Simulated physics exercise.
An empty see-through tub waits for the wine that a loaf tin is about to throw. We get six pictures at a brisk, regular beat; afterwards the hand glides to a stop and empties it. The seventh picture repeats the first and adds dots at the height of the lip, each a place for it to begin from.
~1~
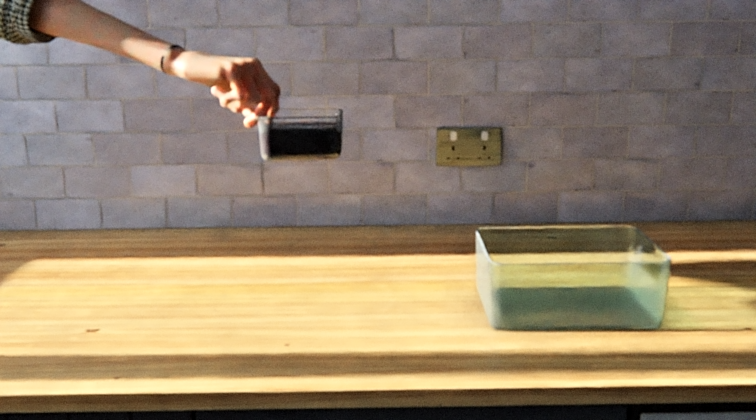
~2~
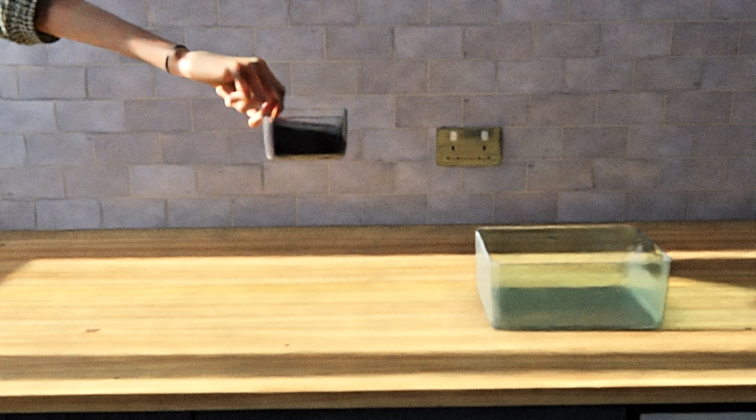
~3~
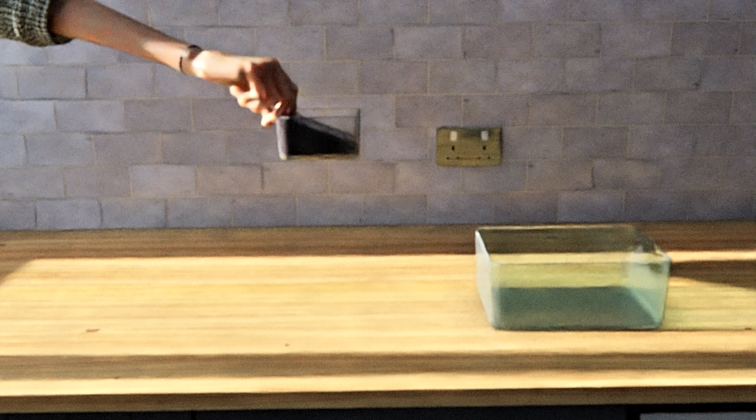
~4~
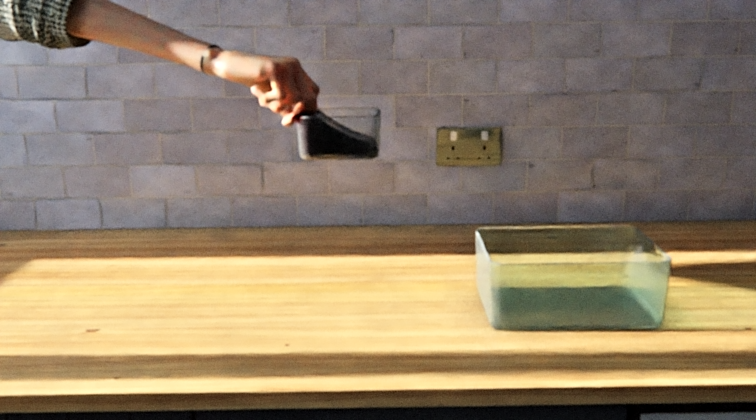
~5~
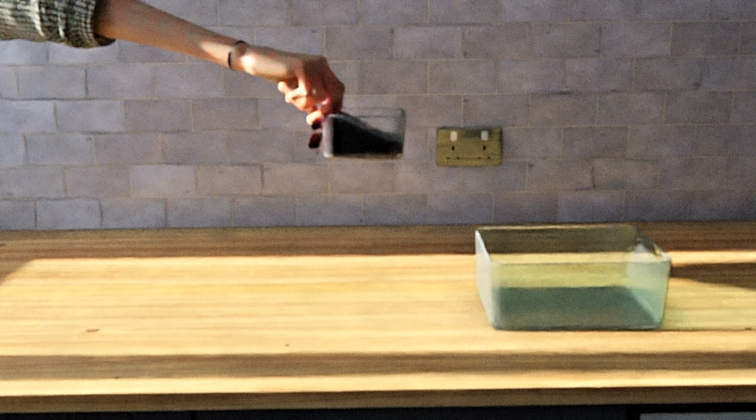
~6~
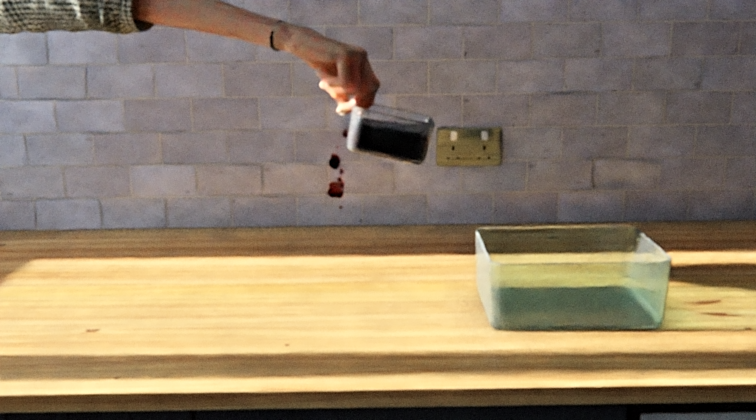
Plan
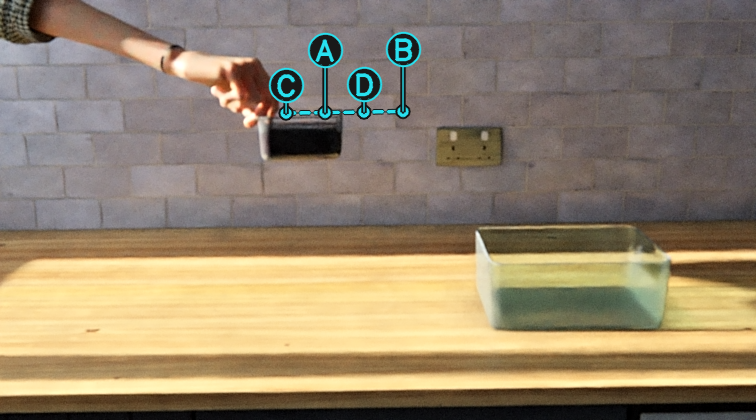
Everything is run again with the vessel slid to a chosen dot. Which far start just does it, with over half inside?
Go for C.
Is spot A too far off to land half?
No, not at all.
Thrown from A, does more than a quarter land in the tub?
Yes, clearly.
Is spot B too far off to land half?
No, that is safe.
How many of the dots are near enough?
All four.
On the marked copy, A at (325, 112); B at (403, 111); C at (286, 113); D at (364, 112).
Choosing A, about 80 % lands in the tub, 13 % falls short and 7 % goes beside or beyond.
Choosing B, about 87 % lands in the tub, 5 % falls short and 8 % goes beside or beyond.
Choosing C, about 65 % lands in the tub, 30 % falls short and 5 % goes beside or beyond.
Choosing D, about 78 % lands in the tub, 11 % falls short and 11 % goes beside or beyond.
